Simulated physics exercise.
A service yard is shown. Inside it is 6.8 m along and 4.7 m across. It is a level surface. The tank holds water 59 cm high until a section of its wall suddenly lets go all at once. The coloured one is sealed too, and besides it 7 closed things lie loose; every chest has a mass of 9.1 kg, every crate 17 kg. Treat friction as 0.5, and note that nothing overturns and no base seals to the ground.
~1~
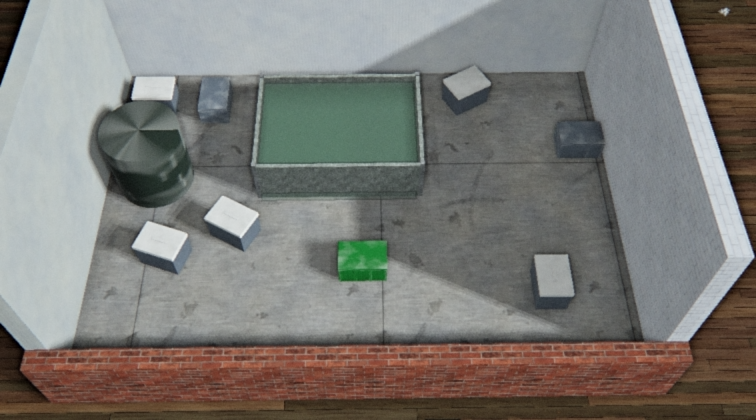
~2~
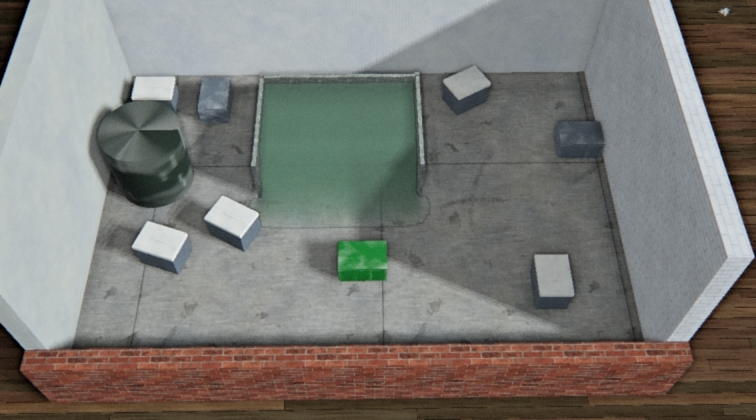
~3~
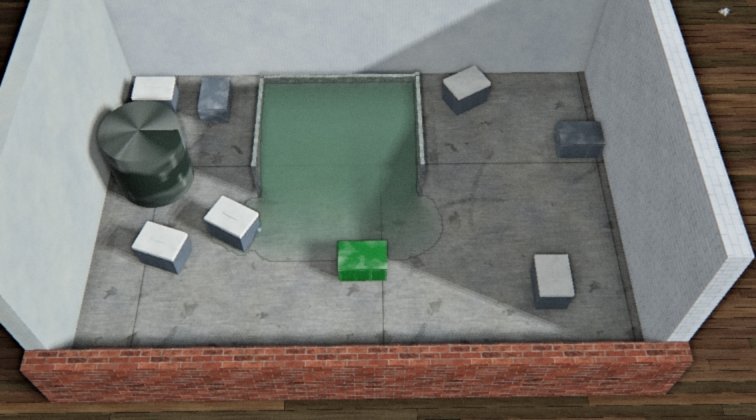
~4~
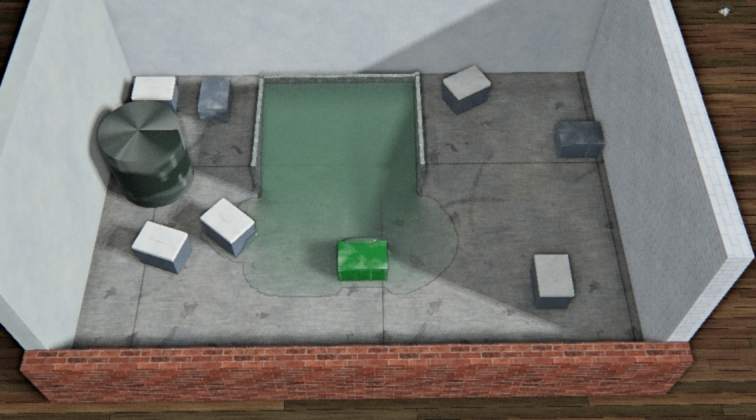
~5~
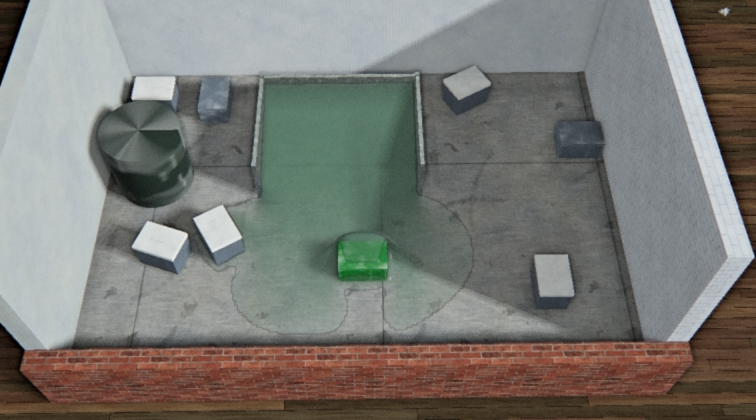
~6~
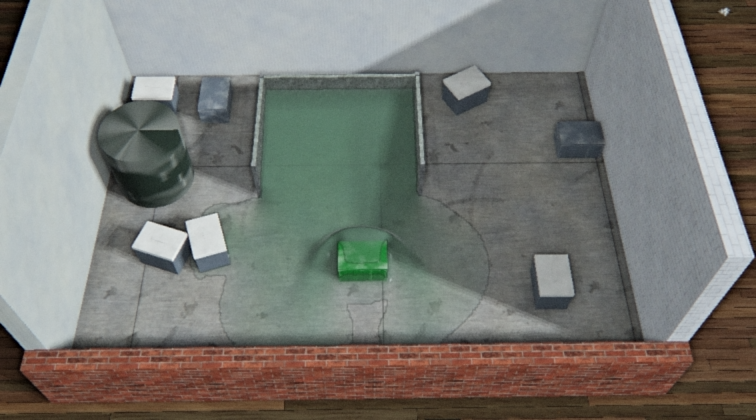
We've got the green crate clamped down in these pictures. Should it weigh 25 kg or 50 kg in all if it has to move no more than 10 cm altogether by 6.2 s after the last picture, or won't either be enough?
I'd say no option offered keeps it put.
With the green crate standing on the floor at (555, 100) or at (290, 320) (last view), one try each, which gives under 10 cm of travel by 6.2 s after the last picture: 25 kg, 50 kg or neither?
Well, just the big one for the first, nothing does it for the second.
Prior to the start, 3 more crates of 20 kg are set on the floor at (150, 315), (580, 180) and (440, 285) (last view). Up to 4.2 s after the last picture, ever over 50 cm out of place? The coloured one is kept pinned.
In the given order, I'd say greater, greater, greater.
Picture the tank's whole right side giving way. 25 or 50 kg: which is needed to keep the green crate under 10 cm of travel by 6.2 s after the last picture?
Answer: The small one.
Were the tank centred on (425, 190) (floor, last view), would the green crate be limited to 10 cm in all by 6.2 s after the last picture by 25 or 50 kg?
Then the answer is that no option works.
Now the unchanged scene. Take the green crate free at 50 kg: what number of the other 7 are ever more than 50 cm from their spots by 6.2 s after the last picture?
It adds up to 5.
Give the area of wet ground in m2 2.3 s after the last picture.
Flooded: Near 19 m2.
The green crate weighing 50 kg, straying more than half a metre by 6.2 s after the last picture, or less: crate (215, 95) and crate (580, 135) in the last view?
The first is within the limit, the second over the limit.
Then, 0.6 s after the last picture the green crate would be 115 cm from its start with 25 kg and 101 cm from its start with 50 kg; 13 cm of water round it then.
Then, 2.3 s after the last picture the green crate would be 202 cm from its start with 25 kg and 143 cm from its start with 50 kg; 13 cm of water round it then.
Then, 4.2 s after the last picture the green crate would be 269 cm from its start with 25 kg and 151 cm from its start with 50 kg; 6 cm of water round it then.
Then, 6.2 s after the last picture the green crate would be 289 cm from its start with 25 kg and 151 cm from its start with 50 kg; 6 cm of water round it then.
